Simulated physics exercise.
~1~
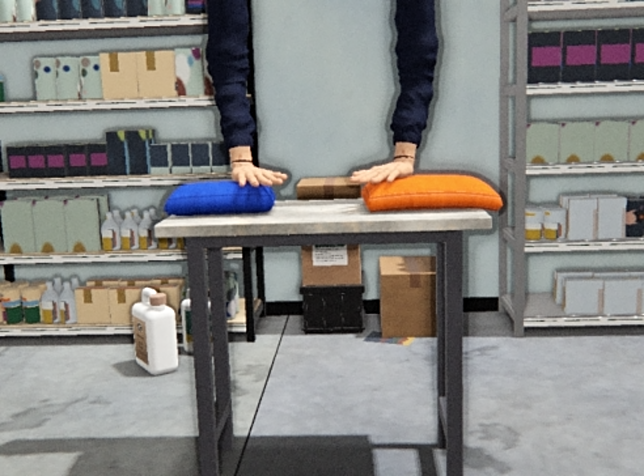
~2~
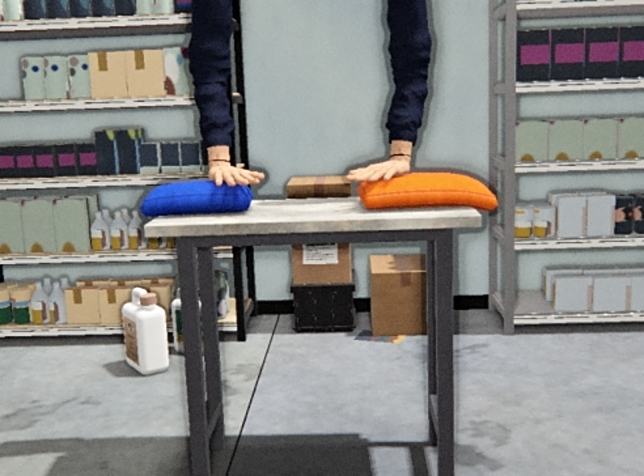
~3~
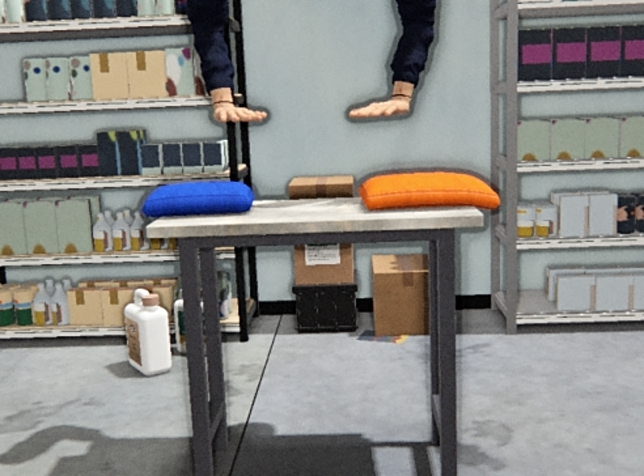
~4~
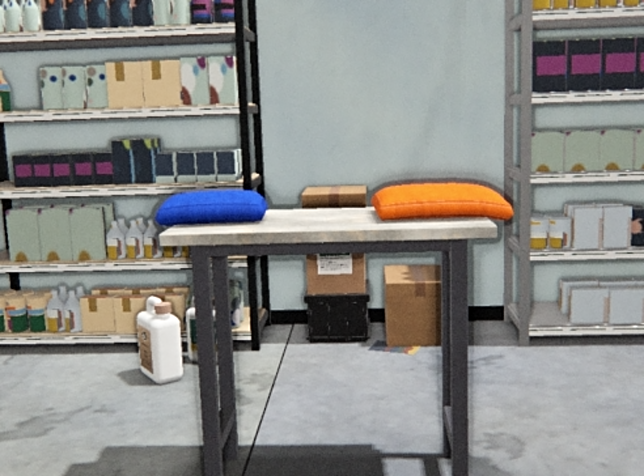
The clip opens on a table in a storeroom lined with stocked shelves, where two hands in dark sleeves rest on a soft blue sack at the left and a soft orange bundle at the right. The hands ease them outward, the blue one sliding slightly left to the table's edge while the orange one barely shifts, its end jutting past the right edge. Then both hands lift off and draw back, rising out of view as the camera sways a little. Left on their own, neither tips nor slides, and both end lying still on the tabletop.
